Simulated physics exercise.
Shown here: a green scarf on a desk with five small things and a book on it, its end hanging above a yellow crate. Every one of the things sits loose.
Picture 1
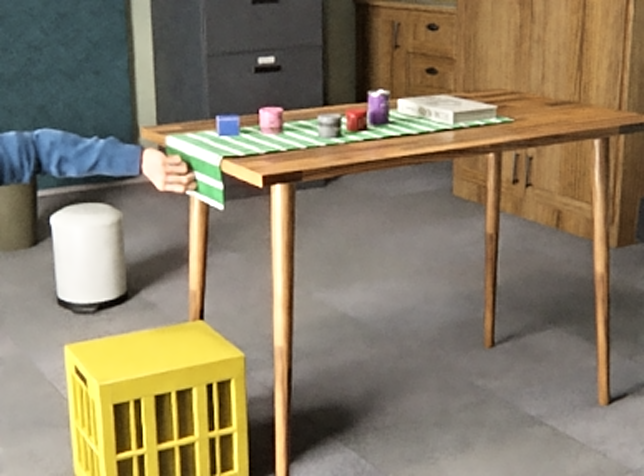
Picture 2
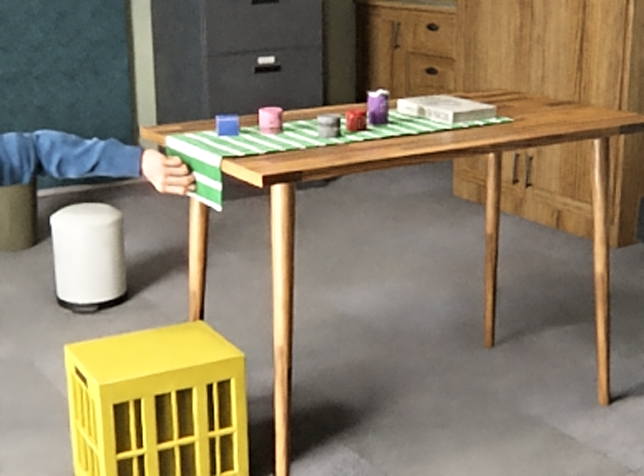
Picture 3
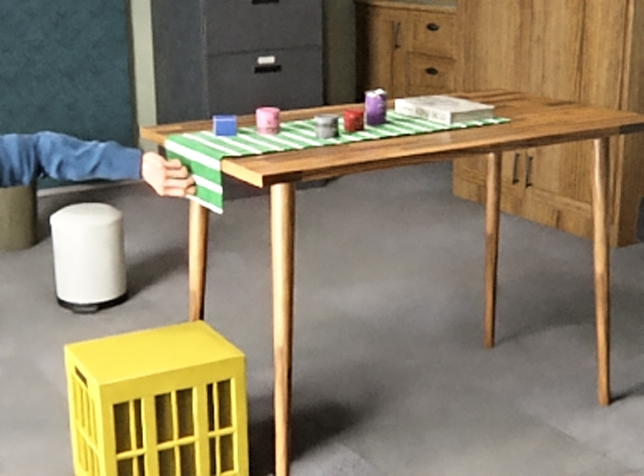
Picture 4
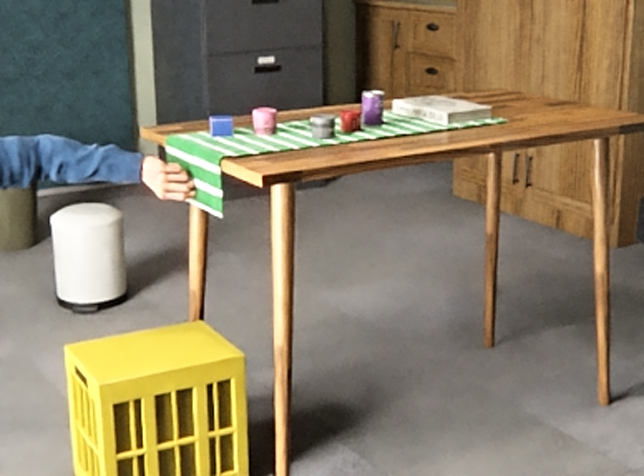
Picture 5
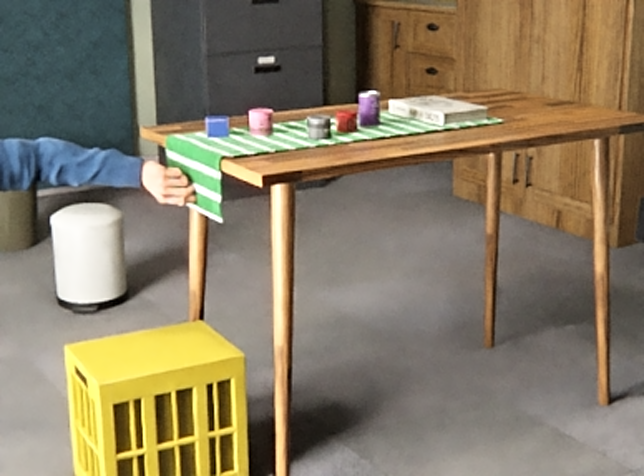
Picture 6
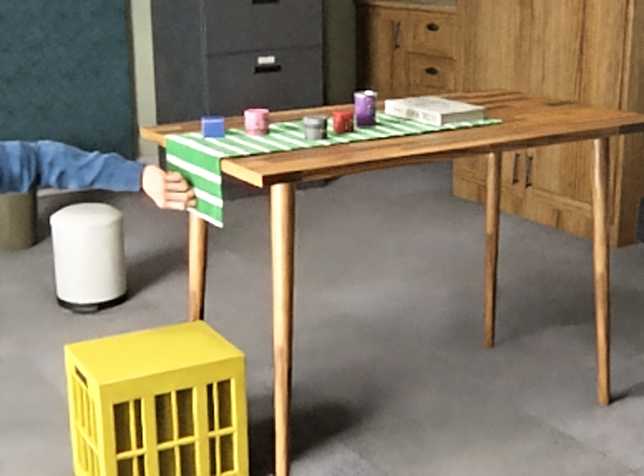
A hand at left slowly pulling a green striped scarf along a wooden table, the small pots and book shifting left with it.
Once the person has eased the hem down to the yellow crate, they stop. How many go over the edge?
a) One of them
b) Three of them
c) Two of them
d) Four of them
The answer is b.
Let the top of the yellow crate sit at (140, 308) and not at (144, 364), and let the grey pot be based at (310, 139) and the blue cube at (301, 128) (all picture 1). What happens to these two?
The grey pot stays aboard, and the blue cube stays aboard.
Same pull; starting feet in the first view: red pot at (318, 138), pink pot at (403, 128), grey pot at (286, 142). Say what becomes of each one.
In the end the red pot gets dislodged, while the pink pot rides it out and the grey pot gets dislodged.
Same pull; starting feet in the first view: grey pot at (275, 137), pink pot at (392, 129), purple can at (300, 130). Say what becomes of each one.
Looking at each one, the grey pot drops away, the pink pot remains in position and the purple can drops away.
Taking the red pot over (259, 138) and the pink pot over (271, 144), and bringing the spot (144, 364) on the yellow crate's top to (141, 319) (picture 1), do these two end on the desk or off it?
Well, the red pot is dislodged, and the pink pot is dislodged.
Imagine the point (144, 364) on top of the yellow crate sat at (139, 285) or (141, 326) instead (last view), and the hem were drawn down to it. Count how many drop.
For the first height 1, for the second 2.
Soon after, hem near (195, 271); blue cube gone.
Then, hem on the crate; blue cube, pink pot and grey pot gone.
At rest, hem on the crate; blue cube, pink pot and grey pot gone. Over the edge go three.
